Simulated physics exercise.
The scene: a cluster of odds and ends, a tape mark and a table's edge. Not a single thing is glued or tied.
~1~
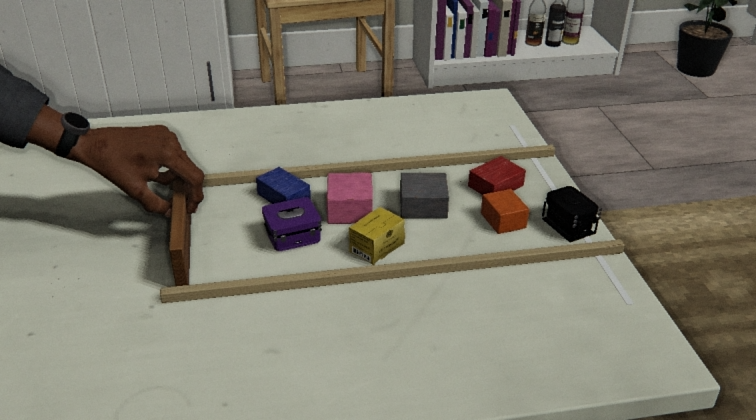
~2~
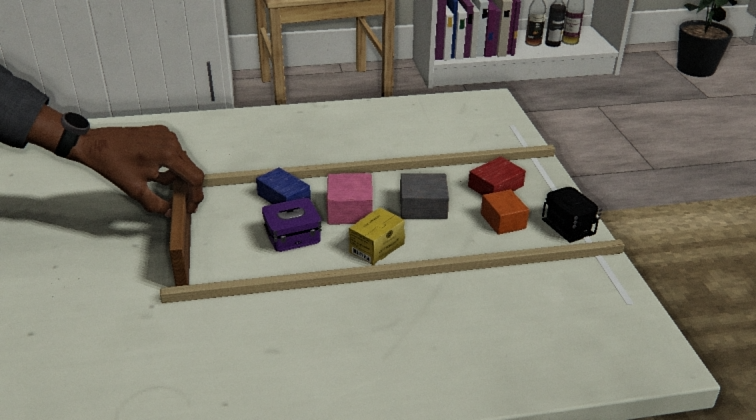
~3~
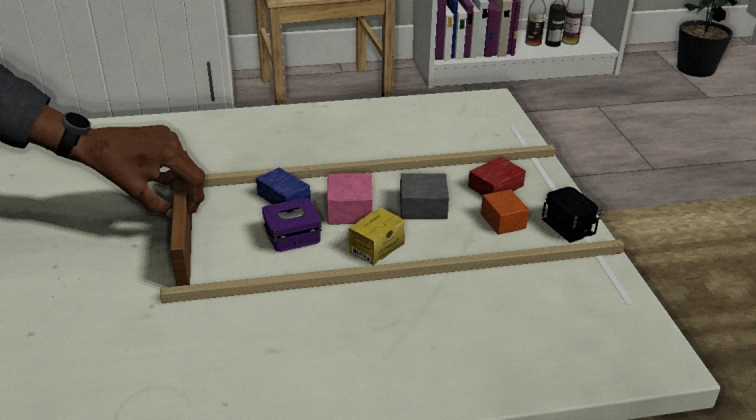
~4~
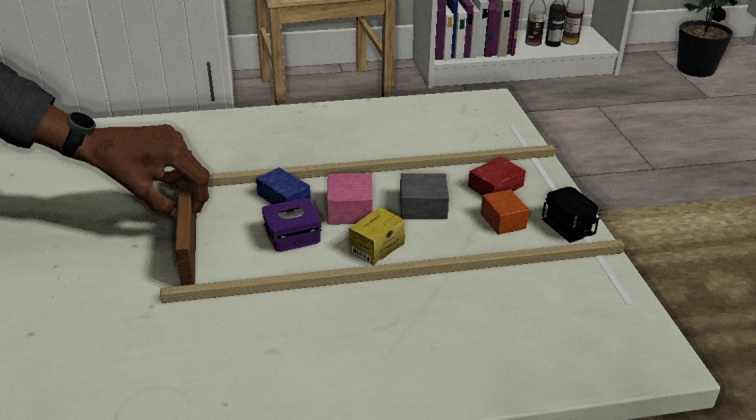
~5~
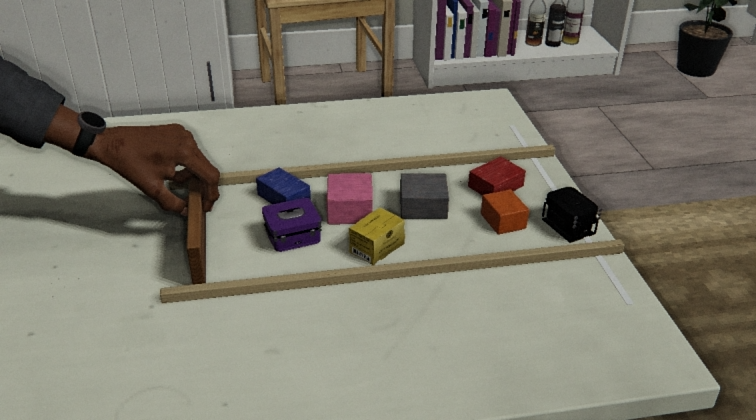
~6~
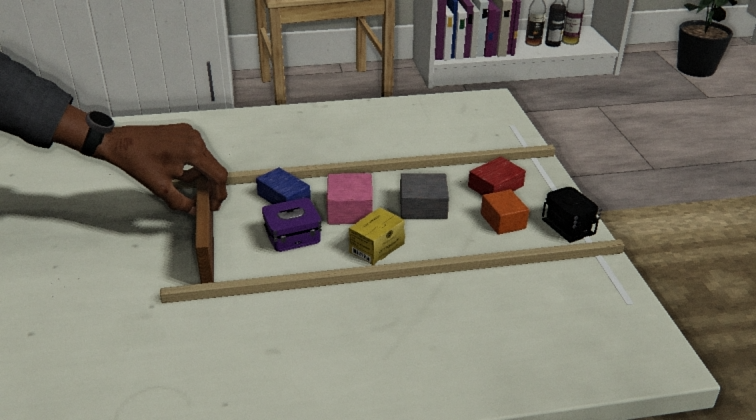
In this clip, a hand holding a brown board upright between two wooden strips on a pale table slides it slightly to the right, while the eight small coloured boxes and blocks between the strips stay still.
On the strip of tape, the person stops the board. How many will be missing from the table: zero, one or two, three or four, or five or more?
Most likely no fewer than five will drop off.
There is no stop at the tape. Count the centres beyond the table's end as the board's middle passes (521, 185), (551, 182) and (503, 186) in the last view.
Place by place, 3, 5 and 3.
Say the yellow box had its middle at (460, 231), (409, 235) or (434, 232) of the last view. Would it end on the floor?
The yellow box remains up; holds on; survives.
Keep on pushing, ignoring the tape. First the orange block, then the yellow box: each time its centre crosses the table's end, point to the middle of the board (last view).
The middle is at (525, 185) when it's the orange block, and at (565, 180) when it's the yellow box.
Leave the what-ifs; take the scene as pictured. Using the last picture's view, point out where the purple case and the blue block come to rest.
Purple case: (593, 200); blue block: (562, 169).
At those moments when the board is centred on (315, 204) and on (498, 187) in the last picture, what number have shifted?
Note: First position 5; second position 8.
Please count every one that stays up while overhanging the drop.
The total here is 3.
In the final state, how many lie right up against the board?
It's 3.
A little later, none off yet; black case at rest near (571, 213); red block shifted a little near (509, 176); orange block at rest near (515, 212).
When it is over, the number that fall off is five or more; down, pink block, grey block, orange block, red block and black case.
